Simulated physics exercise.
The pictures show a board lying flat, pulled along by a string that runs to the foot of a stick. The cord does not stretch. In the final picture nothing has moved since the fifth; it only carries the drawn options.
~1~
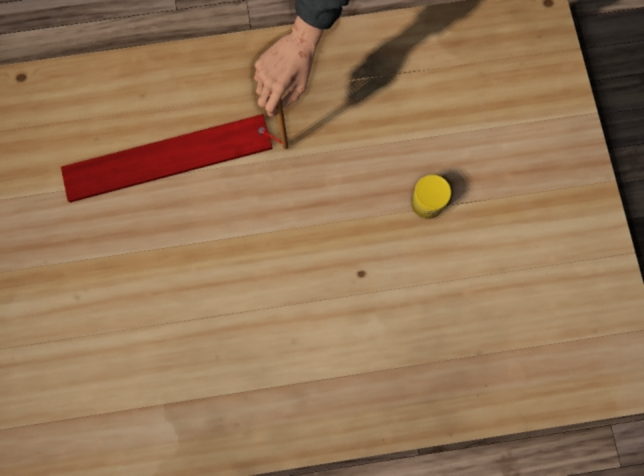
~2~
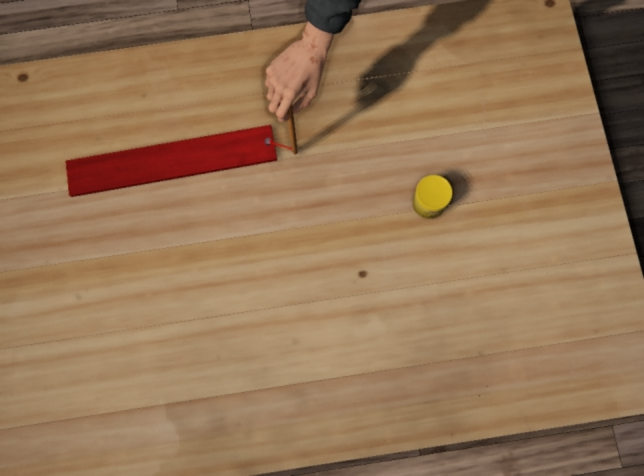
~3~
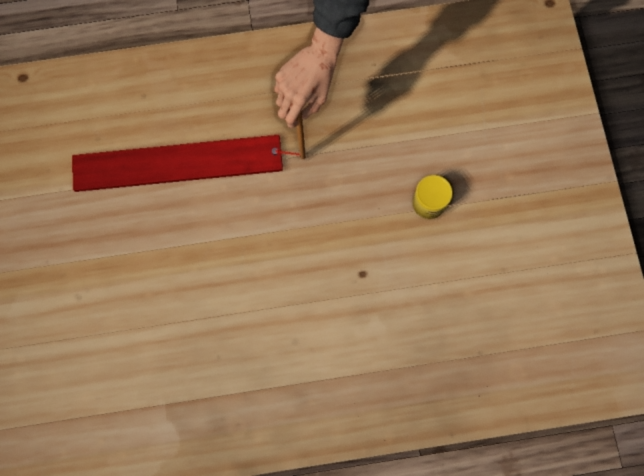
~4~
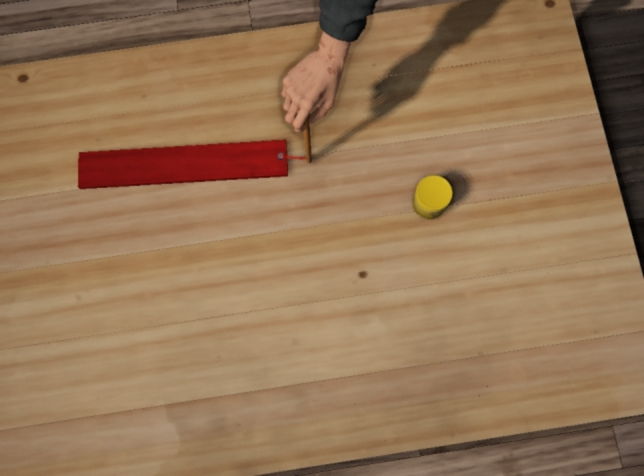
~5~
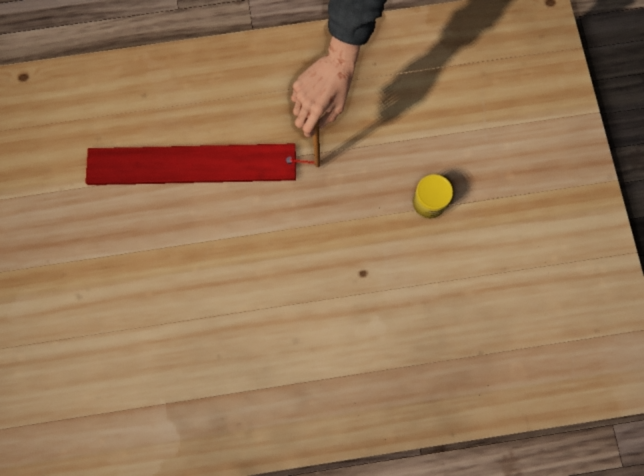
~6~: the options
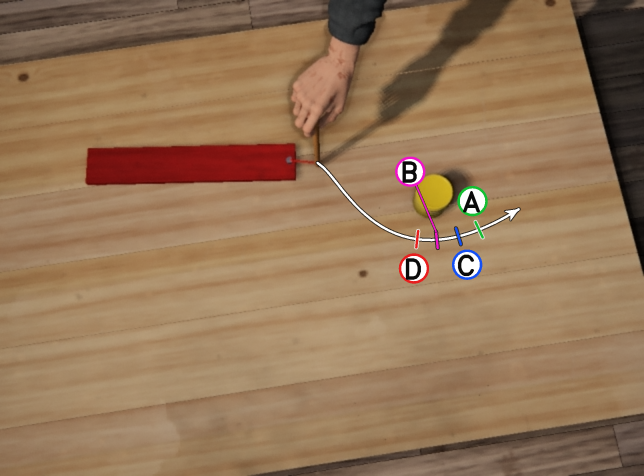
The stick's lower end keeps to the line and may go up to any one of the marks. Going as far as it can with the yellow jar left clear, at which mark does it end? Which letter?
As far as tick B.
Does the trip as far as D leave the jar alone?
Yes.
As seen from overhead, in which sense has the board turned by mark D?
Clockwise.
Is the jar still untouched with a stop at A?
No.
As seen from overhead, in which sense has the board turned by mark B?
For that mark, clockwise.
On the marked copy, A at (479, 230); B at (437, 240); C at (458, 236); D at (417, 239); the route from (318, 163) via (410, 238) to (519, 209).
Following B. Soon after the start, foot of the stick (352, 201), middle of the board (227, 174).
Later, foot of the stick (391, 232), middle of the board (269, 190).
In the end, foot of the stick (437, 240), middle of the board (311, 204); nothing has been touched.
As for the rest, A is too far, the jar has been hit; C is too far, the jar has been hit; D is safe but short.
